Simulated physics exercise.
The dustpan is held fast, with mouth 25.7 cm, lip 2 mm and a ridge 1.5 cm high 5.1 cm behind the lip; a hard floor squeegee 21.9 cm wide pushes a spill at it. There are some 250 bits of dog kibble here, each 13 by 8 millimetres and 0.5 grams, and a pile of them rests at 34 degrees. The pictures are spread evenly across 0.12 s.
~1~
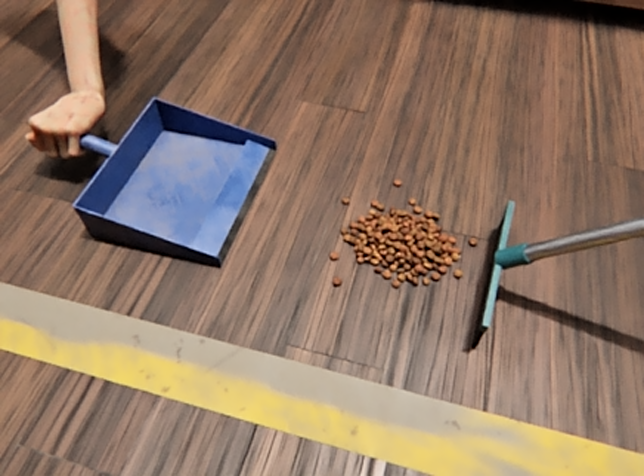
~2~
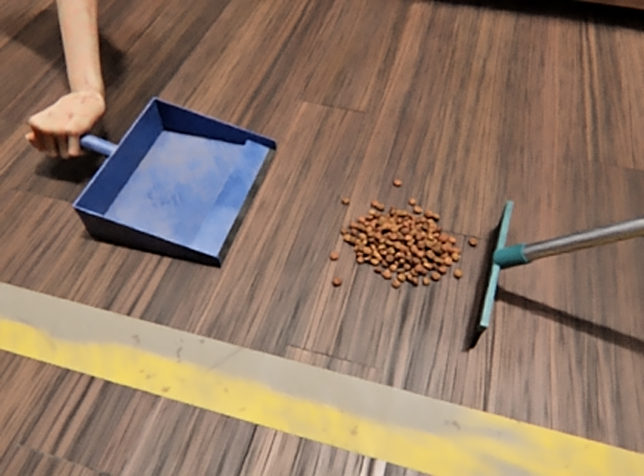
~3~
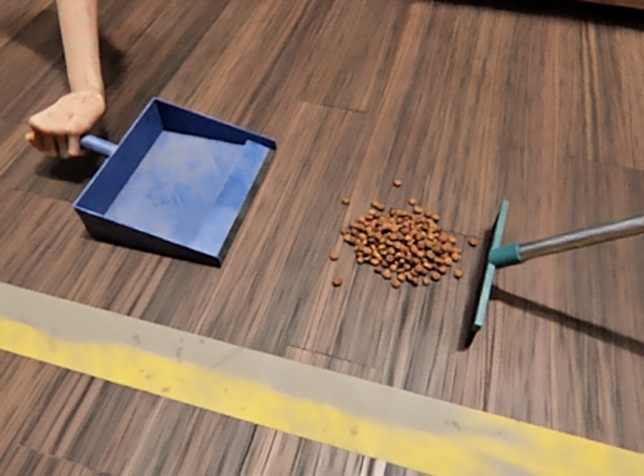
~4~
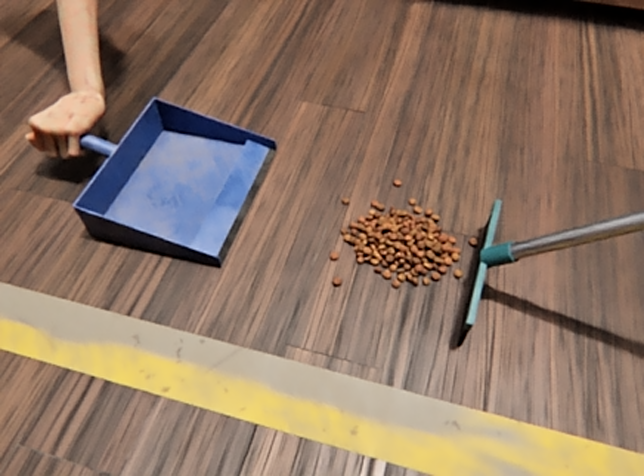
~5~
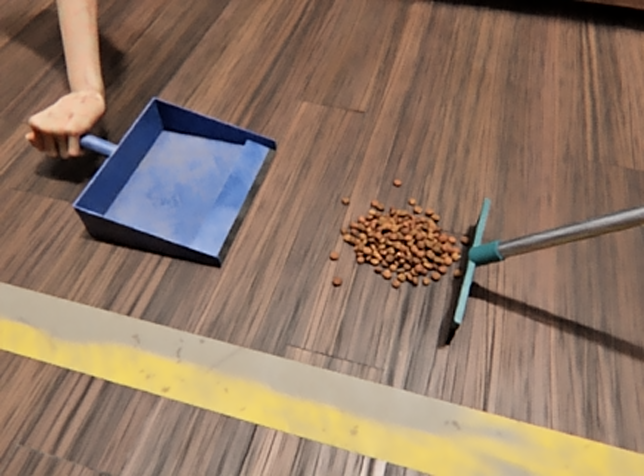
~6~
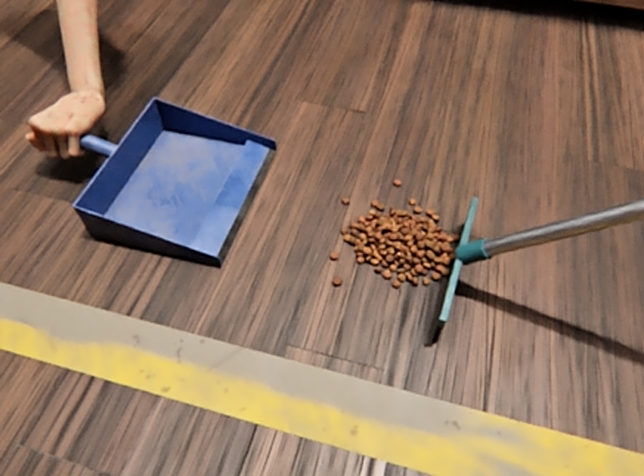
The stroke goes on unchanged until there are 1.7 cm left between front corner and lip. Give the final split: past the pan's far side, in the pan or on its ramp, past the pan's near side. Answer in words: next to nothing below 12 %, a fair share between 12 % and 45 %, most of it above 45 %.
Far side - next to nothing; pan - a fair share; near side - next to nothing.
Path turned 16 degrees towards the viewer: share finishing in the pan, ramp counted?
Roughly 5 per cent.
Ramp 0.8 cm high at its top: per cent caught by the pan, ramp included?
Near 40 per cent, then.
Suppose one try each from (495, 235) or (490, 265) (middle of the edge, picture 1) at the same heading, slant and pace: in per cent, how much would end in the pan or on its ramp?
Close to 50 in a hundred, then close to 40 in a hundred.
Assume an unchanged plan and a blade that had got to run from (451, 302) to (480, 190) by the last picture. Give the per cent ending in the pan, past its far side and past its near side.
Split: Pan = 25, far = 30, near = 0.
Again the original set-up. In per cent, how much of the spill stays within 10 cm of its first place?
I'd guess some 10 per cent.
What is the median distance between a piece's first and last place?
It comes to some 24 cm.
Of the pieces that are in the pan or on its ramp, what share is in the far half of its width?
About 20 per cent.
Then, 0.20 s after the last picture, middle of the blade 18 cm from the lip; 0 % over the lip, far side 0 %, near side 0 %.
Then, 0.33 s after the last picture, middle of the blade 7 cm from the lip; 0 % over the lip, far side 0 %, near side 0 %.
Then, 0.59 s after the last picture, middle of the blade 3 cm from the lip; 35 % over the lip, far side 0 %, near side 5 %.
In the end, far side 0 %, pan 30 %, near side 5 %, in front of the lip or behind the blade 60 %.
